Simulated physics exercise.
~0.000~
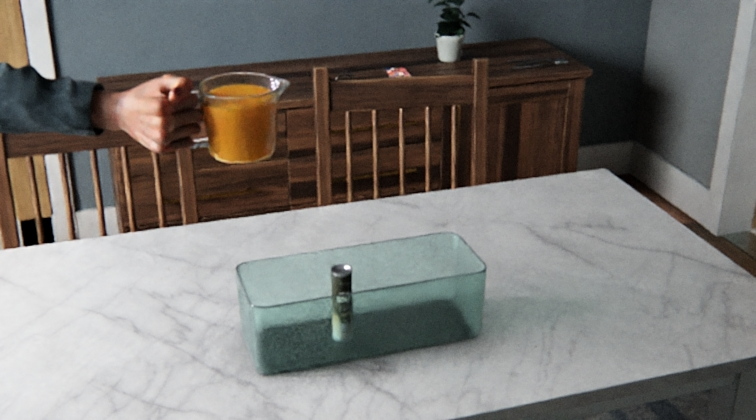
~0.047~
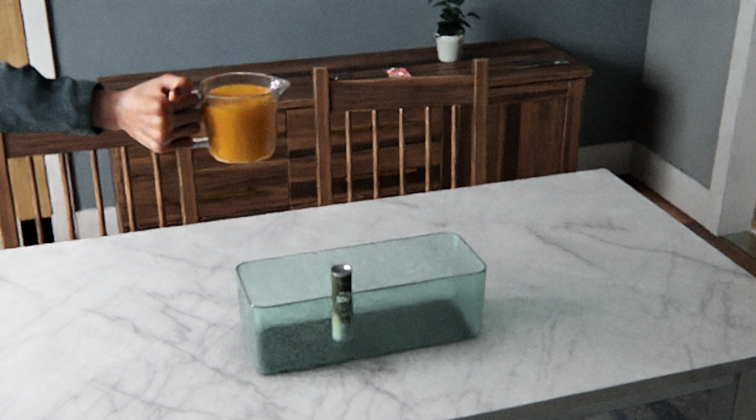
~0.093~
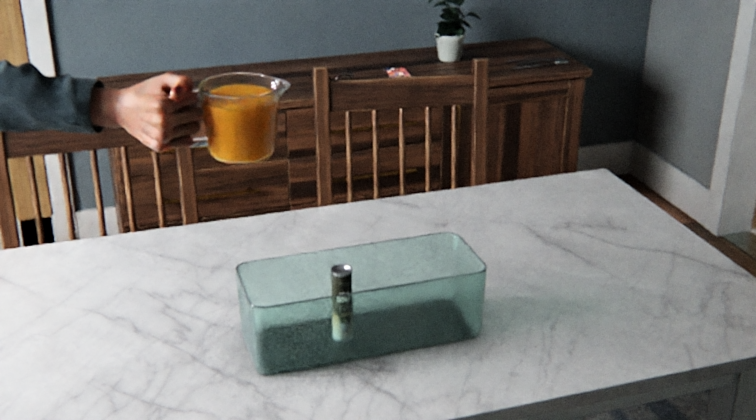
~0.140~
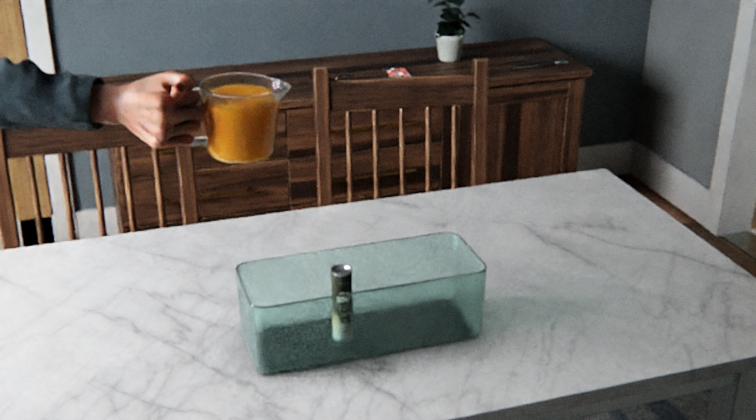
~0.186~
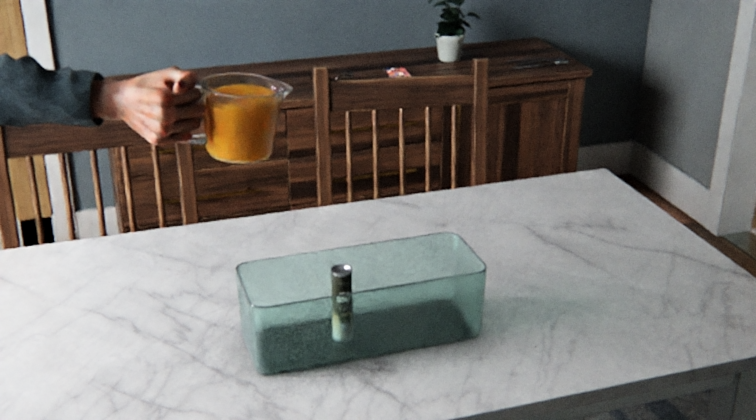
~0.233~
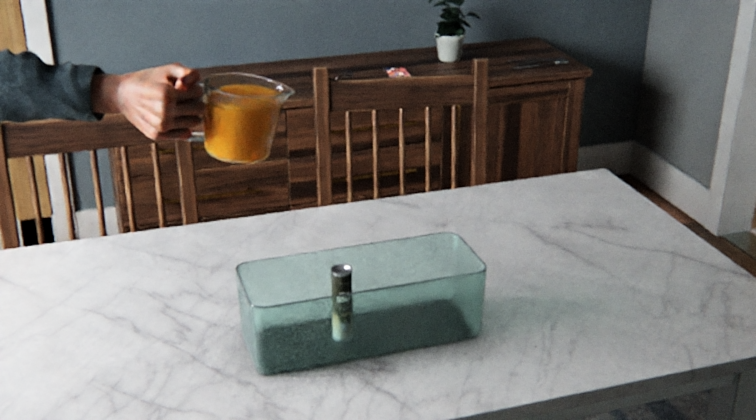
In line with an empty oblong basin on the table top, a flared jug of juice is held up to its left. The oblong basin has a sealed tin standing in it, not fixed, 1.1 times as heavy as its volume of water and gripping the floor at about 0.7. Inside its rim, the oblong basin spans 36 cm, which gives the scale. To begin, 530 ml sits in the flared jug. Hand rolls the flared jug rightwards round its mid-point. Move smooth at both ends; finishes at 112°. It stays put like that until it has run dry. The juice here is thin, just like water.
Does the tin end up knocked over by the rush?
No.
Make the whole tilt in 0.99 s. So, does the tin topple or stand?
Then the tin does not tip.
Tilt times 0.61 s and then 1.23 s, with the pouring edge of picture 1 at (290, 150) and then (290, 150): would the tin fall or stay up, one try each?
The tin overturns the first time and overturns the second time.
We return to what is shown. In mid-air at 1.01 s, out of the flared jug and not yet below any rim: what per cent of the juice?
Something like 30 per cent of the total.
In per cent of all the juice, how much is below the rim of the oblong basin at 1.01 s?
Near 58 in a hundred.
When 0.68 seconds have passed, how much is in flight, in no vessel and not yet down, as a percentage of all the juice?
Estimate: About 26 % of all of it.
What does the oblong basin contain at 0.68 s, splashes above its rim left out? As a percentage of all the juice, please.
3 %, roughly.
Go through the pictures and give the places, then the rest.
In the first frame, it leans 0°; its right rim is at (289, 82); the juice meets the walls at (202, 99) and (277, 91); the oblong basin's rim runs from (243, 287) to (472, 251); the tin's top is at (342, 272).
In the second frame, it leans 0°; its right rim is at (290, 82); the juice meets the walls at (202, 98) and (276, 92).
In the third frame, it leans 2°; its right rim is at (290, 83); the juice meets the walls at (203, 98) and (276, 92).
In the fourth frame, it leans 4°; its right rim is at (291, 85); the juice meets the walls at (204, 98) and (278, 92).
In the fifth frame, it leans 6°; its right rim is at (293, 87); the juice meets the walls at (205, 98) and (280, 92).
In the sixth frame, it leans 10°; its right rim is at (294, 90); the juice meets the walls at (205, 98) and (282, 92).
After 0.68 s the tilt is 66° and 70 per cent is still to pour; the tin stands where it began.
After 1.01 s the tilt is 103° and 12 per cent is still to pour; the tin stands where it began.
After 1.36 s the tilt is 112° and 0 per cent is still to pour; the tin stands where it began.
After 1.73 s the tilt is 112° and 0 per cent is still to pour; the tin stands where it began.
In the end the tin stands where it began.
